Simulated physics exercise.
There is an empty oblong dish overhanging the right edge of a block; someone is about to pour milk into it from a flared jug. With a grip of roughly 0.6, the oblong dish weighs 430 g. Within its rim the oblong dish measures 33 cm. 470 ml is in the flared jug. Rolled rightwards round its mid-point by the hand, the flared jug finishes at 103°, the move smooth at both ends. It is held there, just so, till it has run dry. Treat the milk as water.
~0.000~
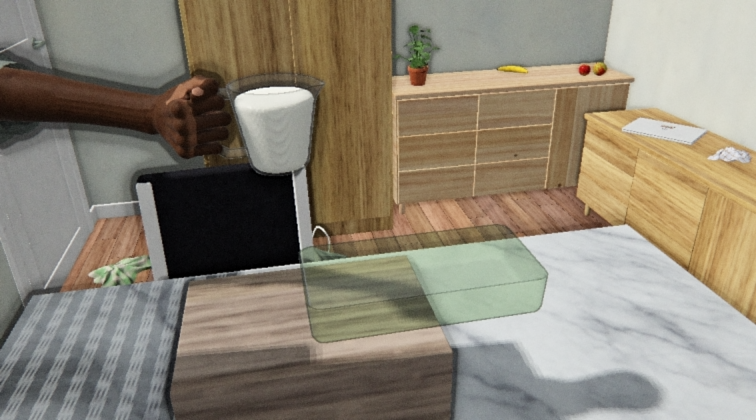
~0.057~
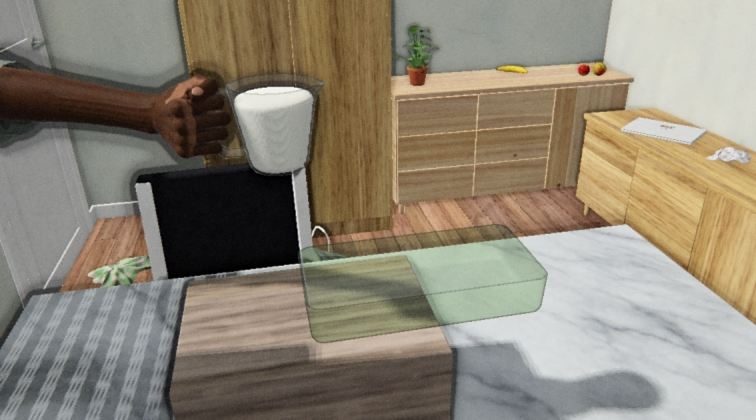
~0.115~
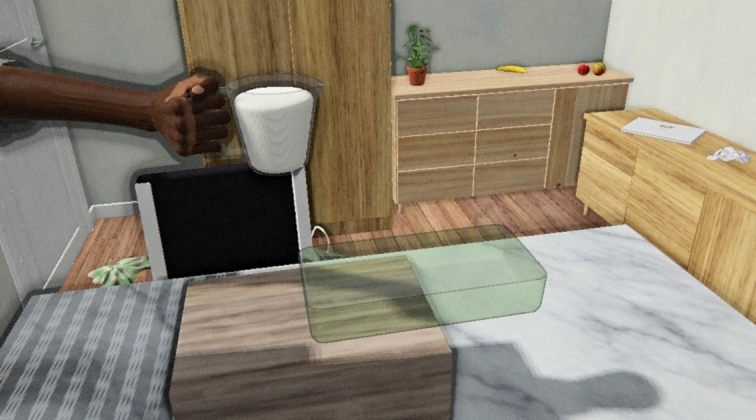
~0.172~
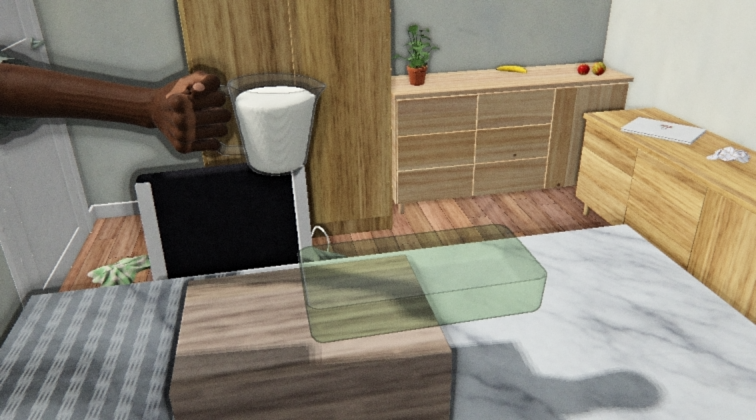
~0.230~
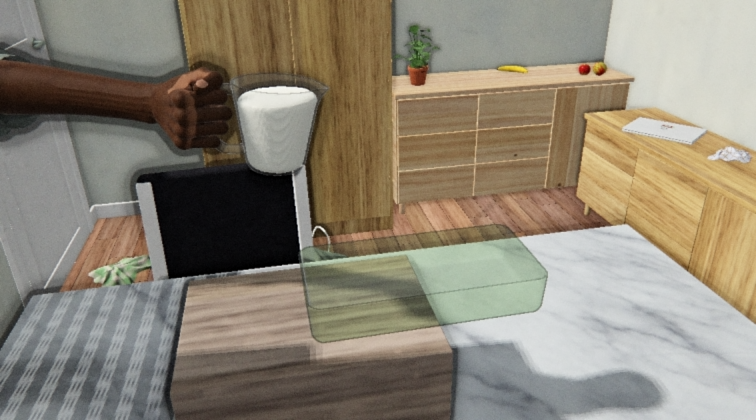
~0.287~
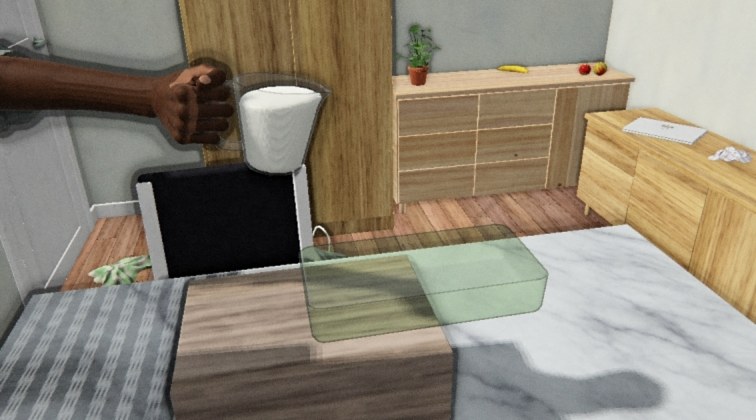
A hand held a white-filled flared jug above an empty see-through green dish that jutted past the right edge of a wooden block, then the jug leaned slightly to the right.
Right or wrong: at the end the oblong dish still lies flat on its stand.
Right.
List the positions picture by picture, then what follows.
The first picture shows tilt 0°; pouring edge (325, 82); surface from (234, 99) to (314, 93); the oblong dish's rim runs from (303, 278) to (526, 250); the block's edge is at (450, 352).
The second picture shows tilt 0°; pouring edge (324, 82); surface from (233, 98) to (313, 93).
The third picture shows tilt 2°; pouring edge (325, 83); surface from (234, 98) to (313, 94).
The fourth picture shows tilt 3°; pouring edge (326, 84); surface from (235, 98) to (314, 93).
The fifth picture shows tilt 6°; pouring edge (329, 87); surface from (237, 98) to (318, 94).
The sixth picture shows tilt 9°; pouring edge (331, 89); surface from (239, 98) to (321, 93).
Then, 0.80 s in, the tilt is 57° and 77 per cent is still to pour; the oblong dish lies level with 4 per cent in it.
Then, 1.17 s in, the tilt is 92° and 21 per cent is still to pour; the oblong dish lies level with 48 per cent in it.
Then, 1.56 s in, the tilt is 103° and 0 per cent is still to pour; the oblong dish lies level with 87 per cent in it.
Then, 1.99 s in, the tilt is 103° and 0 per cent is still to pour; the oblong dish lies level with 89 per cent in it.
Finally, the oblong dish lies level with 89 per cent in it.
